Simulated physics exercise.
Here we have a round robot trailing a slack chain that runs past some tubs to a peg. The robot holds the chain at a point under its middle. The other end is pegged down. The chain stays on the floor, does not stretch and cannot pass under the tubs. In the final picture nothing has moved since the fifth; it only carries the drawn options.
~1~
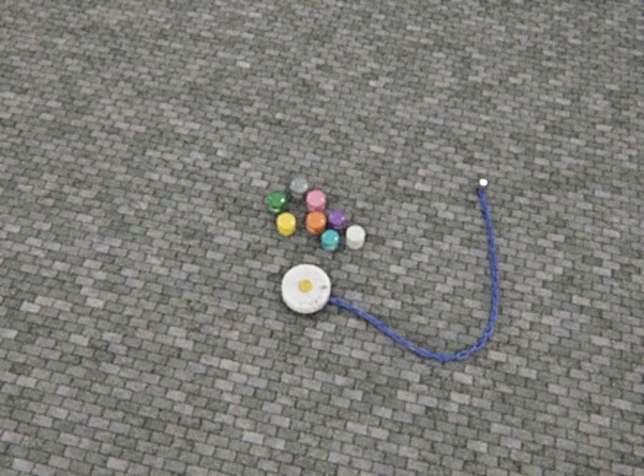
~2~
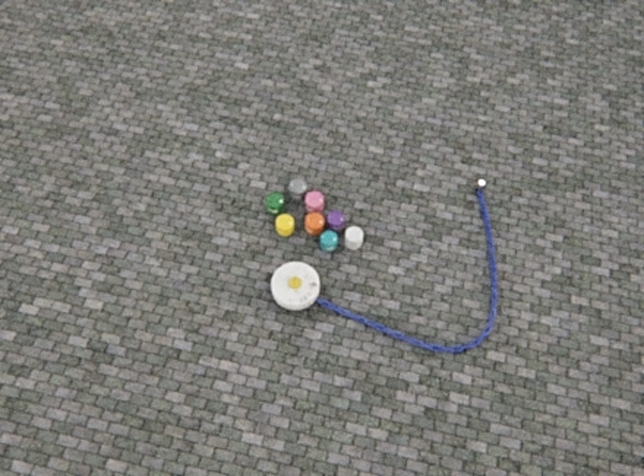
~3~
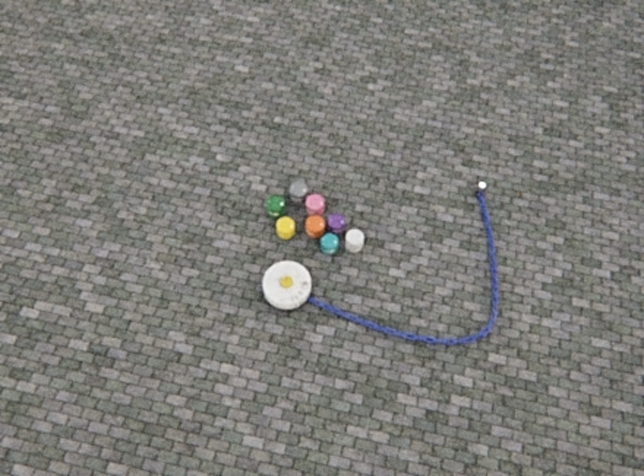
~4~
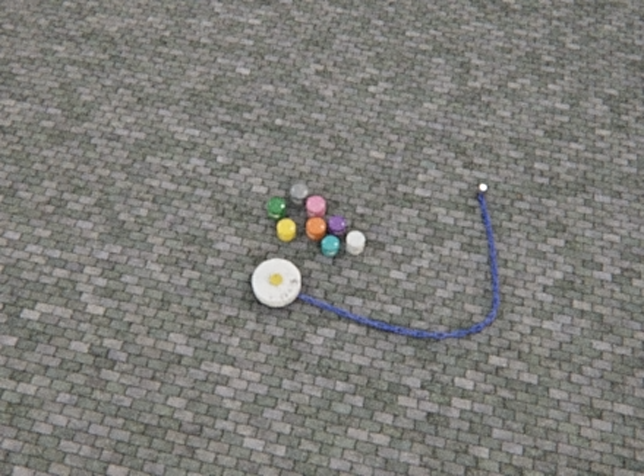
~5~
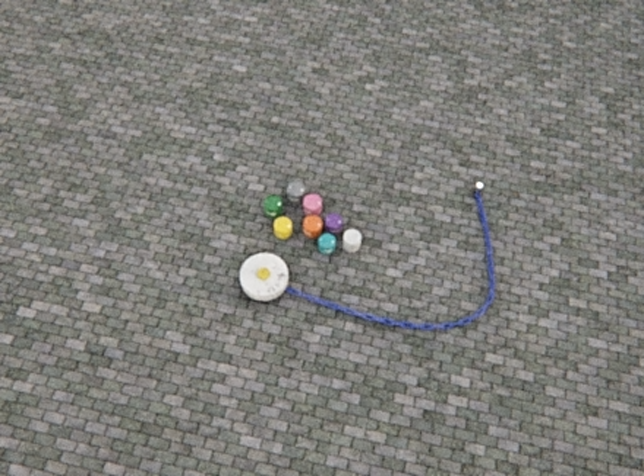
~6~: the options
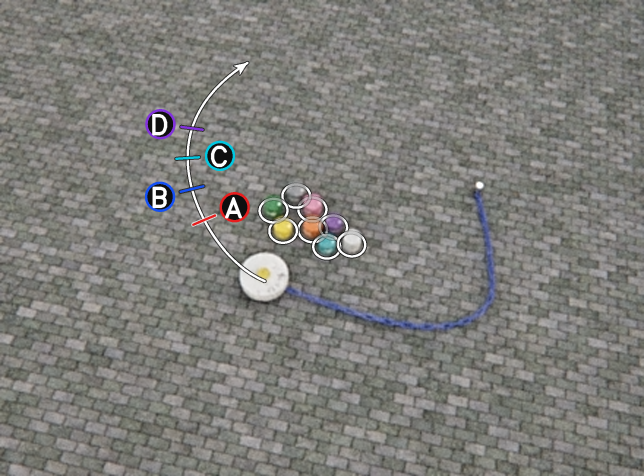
The clip shows a round white robot with a blue cord trailing to a fixed point at right, sliding slowly a short way left across grey paving, below a cluster of small coloured tubs that stay still.
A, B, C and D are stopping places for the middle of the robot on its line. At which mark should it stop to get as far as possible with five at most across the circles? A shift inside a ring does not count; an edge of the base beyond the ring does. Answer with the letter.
Up to mark C.
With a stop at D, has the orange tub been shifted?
By then, yes.
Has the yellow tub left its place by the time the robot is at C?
By then, yes.
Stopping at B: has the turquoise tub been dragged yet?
No.
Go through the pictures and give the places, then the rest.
The first picture shows grey tub (300, 189); white tub (355, 237); green tub (277, 203).
The second picture shows robot (295, 286); peg (480, 187).
The third picture shows robot (287, 286); pink tub (315, 206).
The fourth picture shows robot (277, 283); turquoise tub (330, 246).
The fifth picture shows robot (264, 278); grey tub (296, 193); white tub (352, 241); green tub (273, 207).
On the marked copy, A at (204, 220); B at (192, 189); C at (188, 158); D at (192, 128); the route from (265, 281) via (188, 162) to (248, 63).
With C. Early on, robot (219, 241).
Further on, robot (194, 195).
At the end, robot (186, 154); purple tub (334, 221); turquoise tub (328, 235); yellow tub (288, 218); white tub (348, 230); three over the rings.
As for the rest, A is within the limit but short; B is within the limit but short; D has eight over the rings.
